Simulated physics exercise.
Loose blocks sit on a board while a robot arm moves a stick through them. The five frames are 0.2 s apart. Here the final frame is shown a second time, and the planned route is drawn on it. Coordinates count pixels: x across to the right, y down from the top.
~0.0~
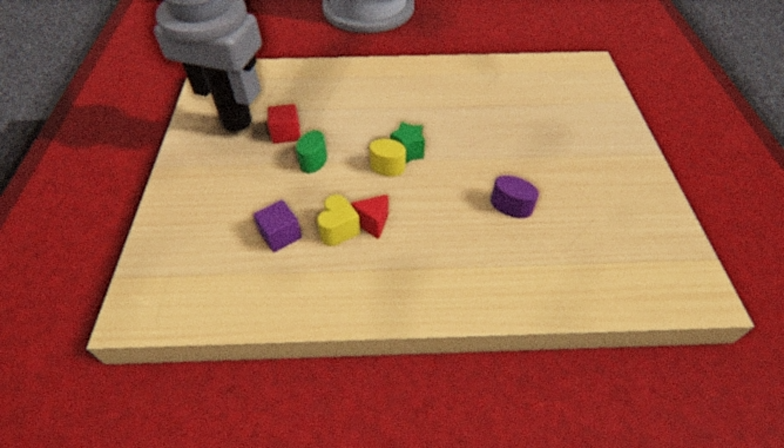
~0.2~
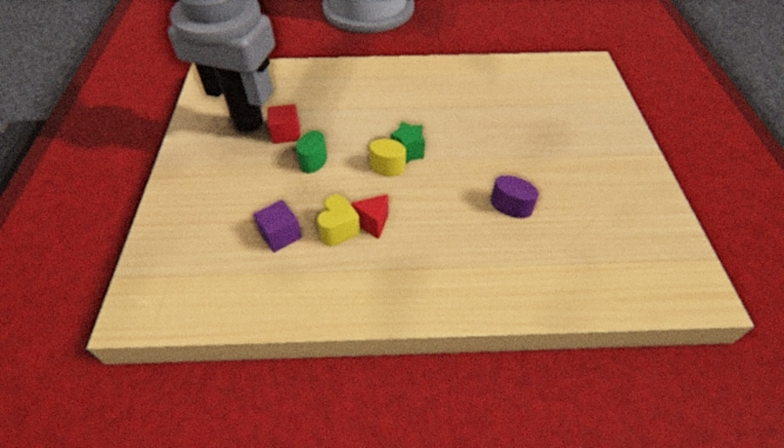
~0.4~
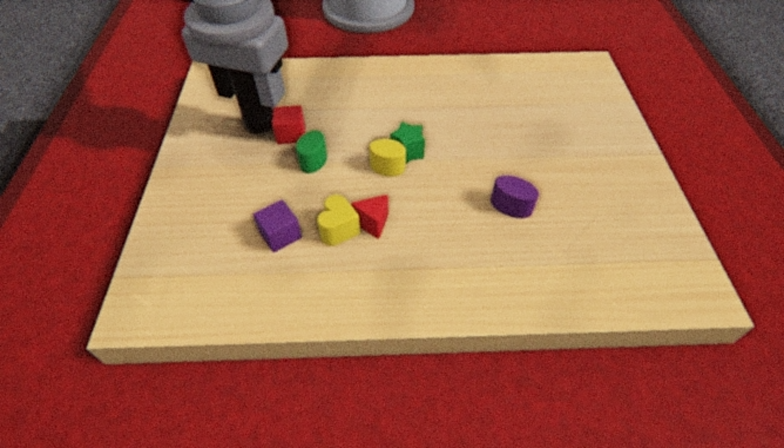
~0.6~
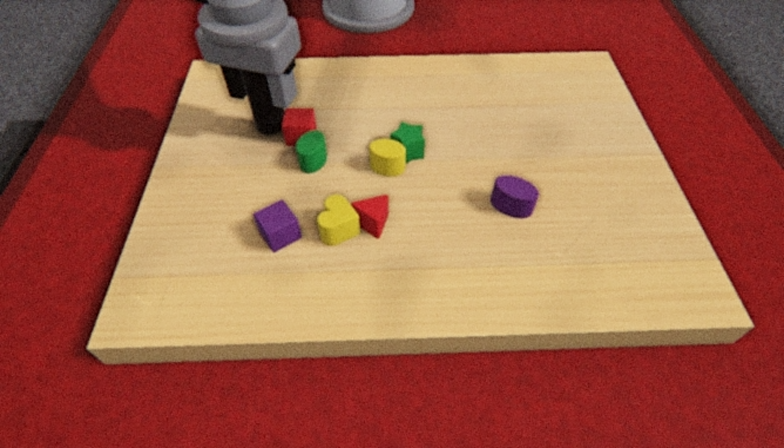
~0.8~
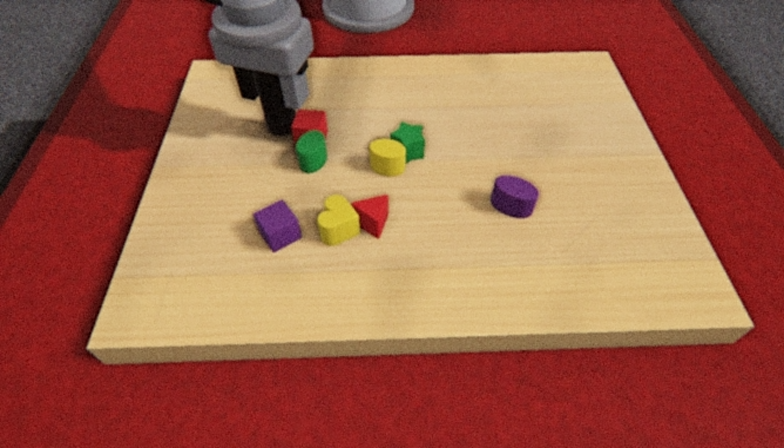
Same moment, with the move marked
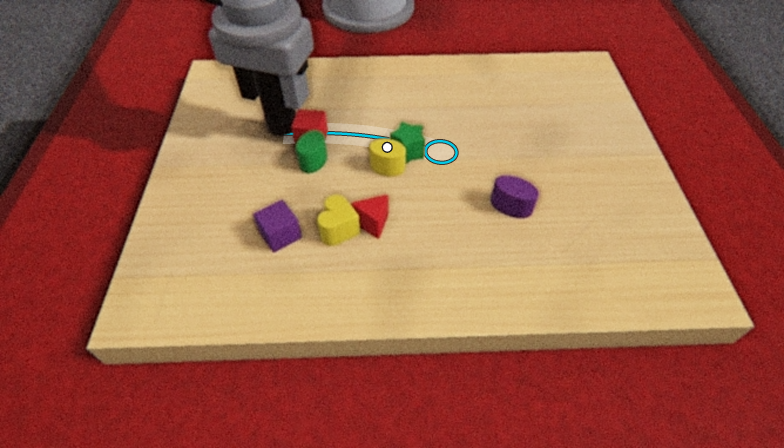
At the start, a robot arm holds its dark tip near the upper left of a wooden board, just left of a red block, with other coloured blocks scattered around. The tip moves right and pushes the red block a short way right, behind the green elliptical block, while the others stay still.
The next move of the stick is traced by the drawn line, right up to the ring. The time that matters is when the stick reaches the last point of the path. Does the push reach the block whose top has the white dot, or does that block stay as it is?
The push reaches it.
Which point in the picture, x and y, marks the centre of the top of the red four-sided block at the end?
Around (400, 144).
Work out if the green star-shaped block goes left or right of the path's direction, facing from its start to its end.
It will end up to the right.
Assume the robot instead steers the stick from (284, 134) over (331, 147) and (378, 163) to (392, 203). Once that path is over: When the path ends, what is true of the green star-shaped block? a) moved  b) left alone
Correct choice: A.
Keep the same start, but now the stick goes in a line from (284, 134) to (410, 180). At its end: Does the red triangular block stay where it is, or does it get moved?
The block you're asking about stays where it is.
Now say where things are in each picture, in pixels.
In the first frame, tip of the stick (237, 122), middles of tops, red four-sided block (282, 113), green elliptical block (310, 141), yellow elliptical block (387, 147), green star-shaped block (409, 132).
In the second frame, stick (249, 123), nothing pushed.
In the third frame, stick (260, 124), red four-sided block (287, 114).
In the fourth frame, stick (272, 125), red four-sided block (298, 116).
In the fifth frame, stick (283, 126), red four-sided block (308, 118), green elliptical block (310, 141), yellow elliptical block (387, 147), green star-shaped block (409, 132).
The line goes from (284, 134) through (337, 133) and (389, 139) to (441, 152); the dot is on the yellow elliptical block.
What follows on the original path. One third of the way, stick (338, 126); red four-sided block (361, 126), turned 45° clockwise.
Two thirds of the way, stick (390, 132); red four-sided block (395, 140), turned 80° clockwise; yellow elliptical block (402, 161); green star-shaped block (428, 138), turned 45° anticlockwise.
At the end, stick (442, 145); red four-sided block (400, 144), turned 100° clockwise; green elliptical block unmoved; yellow elliptical block (402, 166); green star-shaped block (453, 152), turned 30° anticlockwise.
